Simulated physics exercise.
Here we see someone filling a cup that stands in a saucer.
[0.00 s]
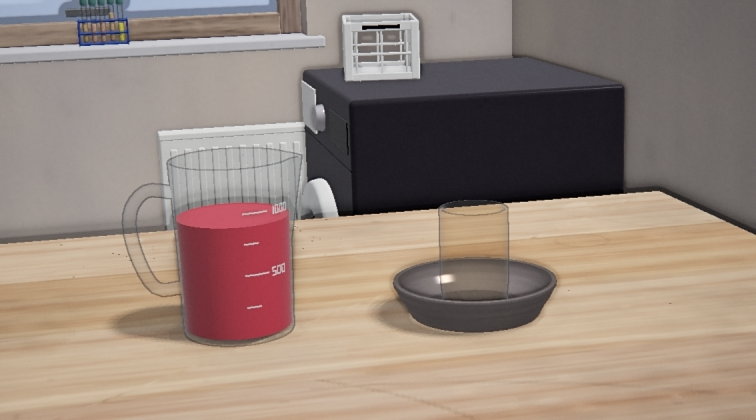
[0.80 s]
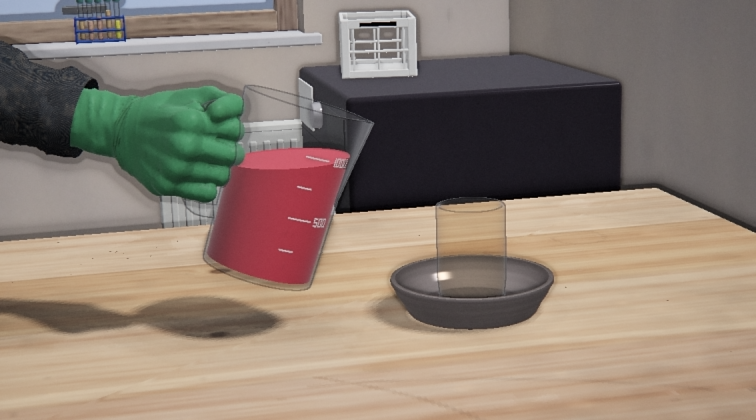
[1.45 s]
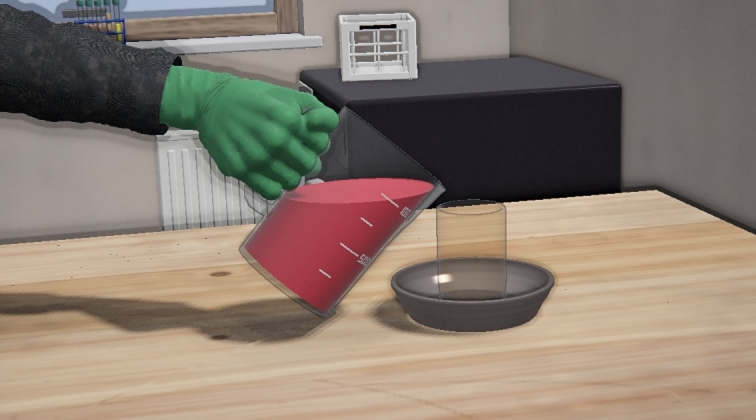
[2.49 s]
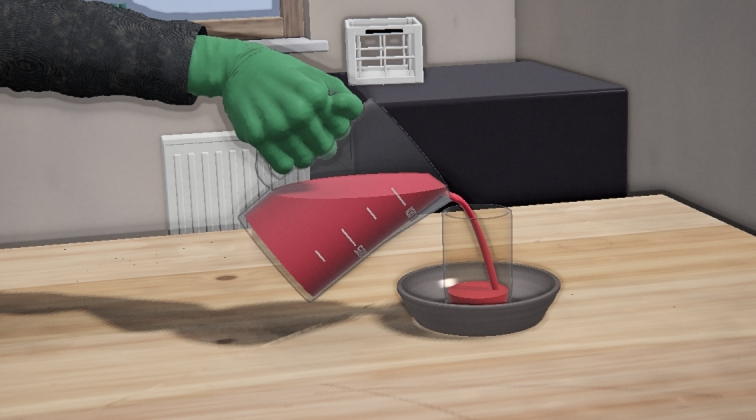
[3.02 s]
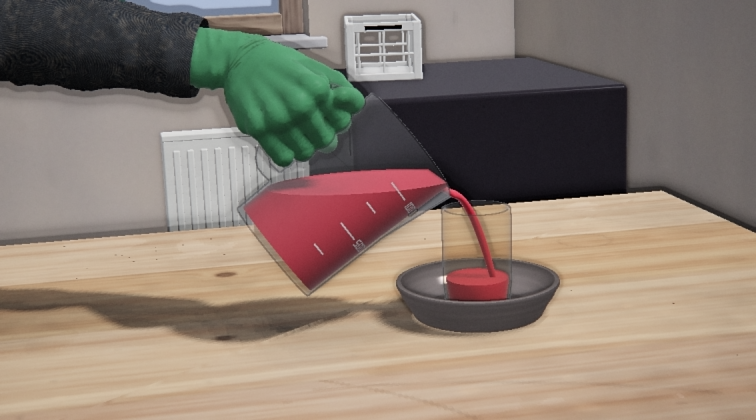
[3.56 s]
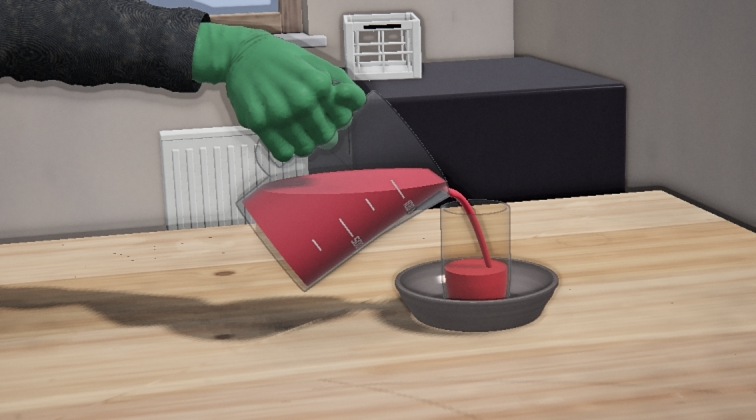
Green-gloved hand lifting a jug of red liquid, moving it right, tilting it and pouring a stream into a clear cup in a dark saucer.
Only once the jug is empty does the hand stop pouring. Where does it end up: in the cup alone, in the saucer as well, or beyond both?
The cup spills beyond the saucer.
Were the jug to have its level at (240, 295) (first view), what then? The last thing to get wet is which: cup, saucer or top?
Result: No overflow.
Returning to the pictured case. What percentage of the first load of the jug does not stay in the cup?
Roughly 70 per cent.
After 10.8 s, the cup is full to the brim; the saucer is wet, with room to spare.
After 16.4 s, the cup is full to the brim; the saucer is full and running over.
After 20.6 s, the cup is full to the brim; the saucer is full and running over.
